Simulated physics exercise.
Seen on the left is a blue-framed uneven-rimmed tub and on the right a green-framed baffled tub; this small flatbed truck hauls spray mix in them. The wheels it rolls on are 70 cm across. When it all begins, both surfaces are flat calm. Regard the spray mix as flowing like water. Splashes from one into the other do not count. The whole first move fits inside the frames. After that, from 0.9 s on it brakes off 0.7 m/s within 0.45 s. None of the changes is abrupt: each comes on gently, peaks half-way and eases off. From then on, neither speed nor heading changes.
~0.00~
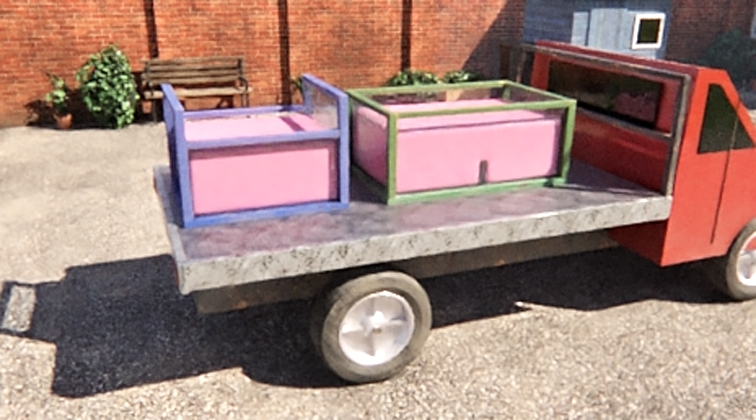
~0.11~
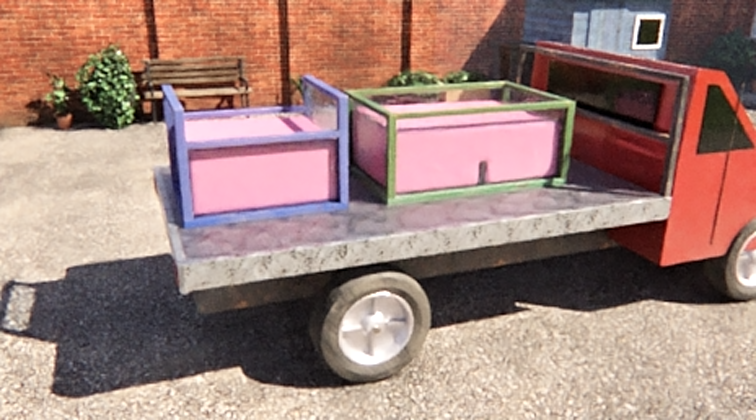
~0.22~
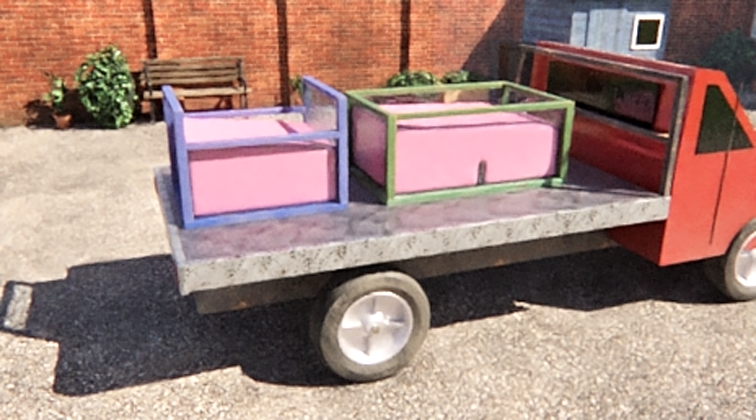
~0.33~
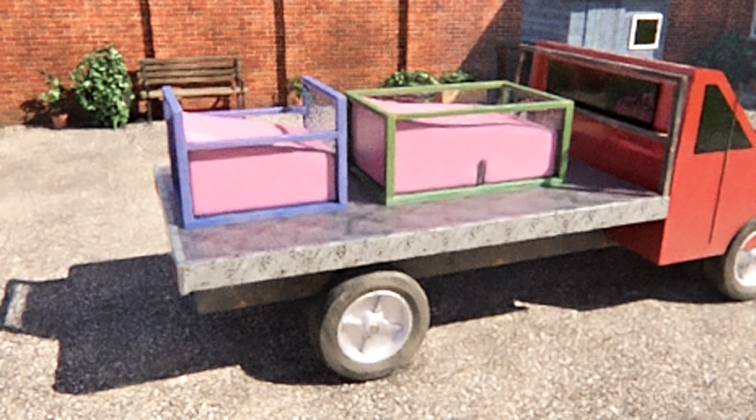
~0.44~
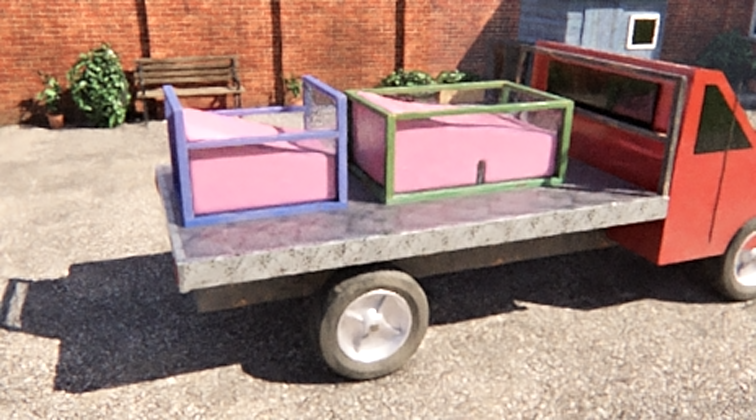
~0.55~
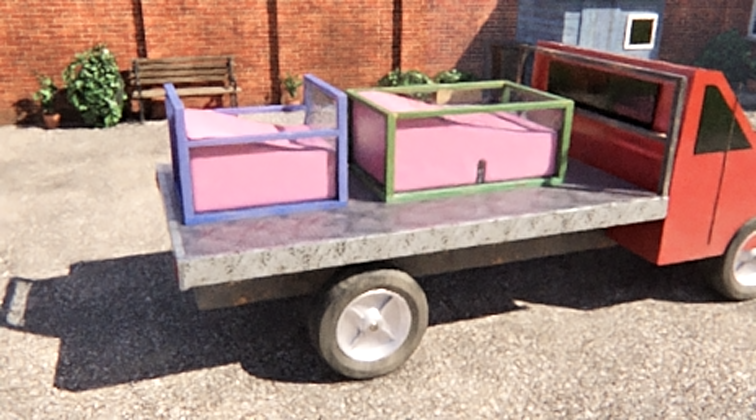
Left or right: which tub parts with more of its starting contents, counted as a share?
The right one.
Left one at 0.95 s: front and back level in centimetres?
Front reads 48 centimetres, back reads 32 centimetres.
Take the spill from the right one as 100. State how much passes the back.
I'd put it at about 10 percent of what spills.
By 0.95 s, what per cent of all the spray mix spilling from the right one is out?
0 %.
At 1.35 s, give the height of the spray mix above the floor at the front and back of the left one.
Height at the front is 46 cm; height at the back is 26 cm.
By 0.95 s the left one has lost nothing (front 48 cm, back 31 cm); the right one has lost nothing (front 38 cm, back 39 cm).
By 1.35 s the left one has lost 1 per cent, over the far side and the near side (front 46 cm, back 25 cm); the right one has lost nothing (front 60 cm, back 23 cm).
By 1.85 s the left one has lost 1 per cent, over the far side and the near side (front 29 cm, back 53 cm); the right one has lost 4 per cent, over the front (front 36 cm, back 38 cm).
By 4.34 s the left one has lost 3 per cent, over the far side and the near side; the right one has lost 6 per cent, over the front, a little elsewhere.
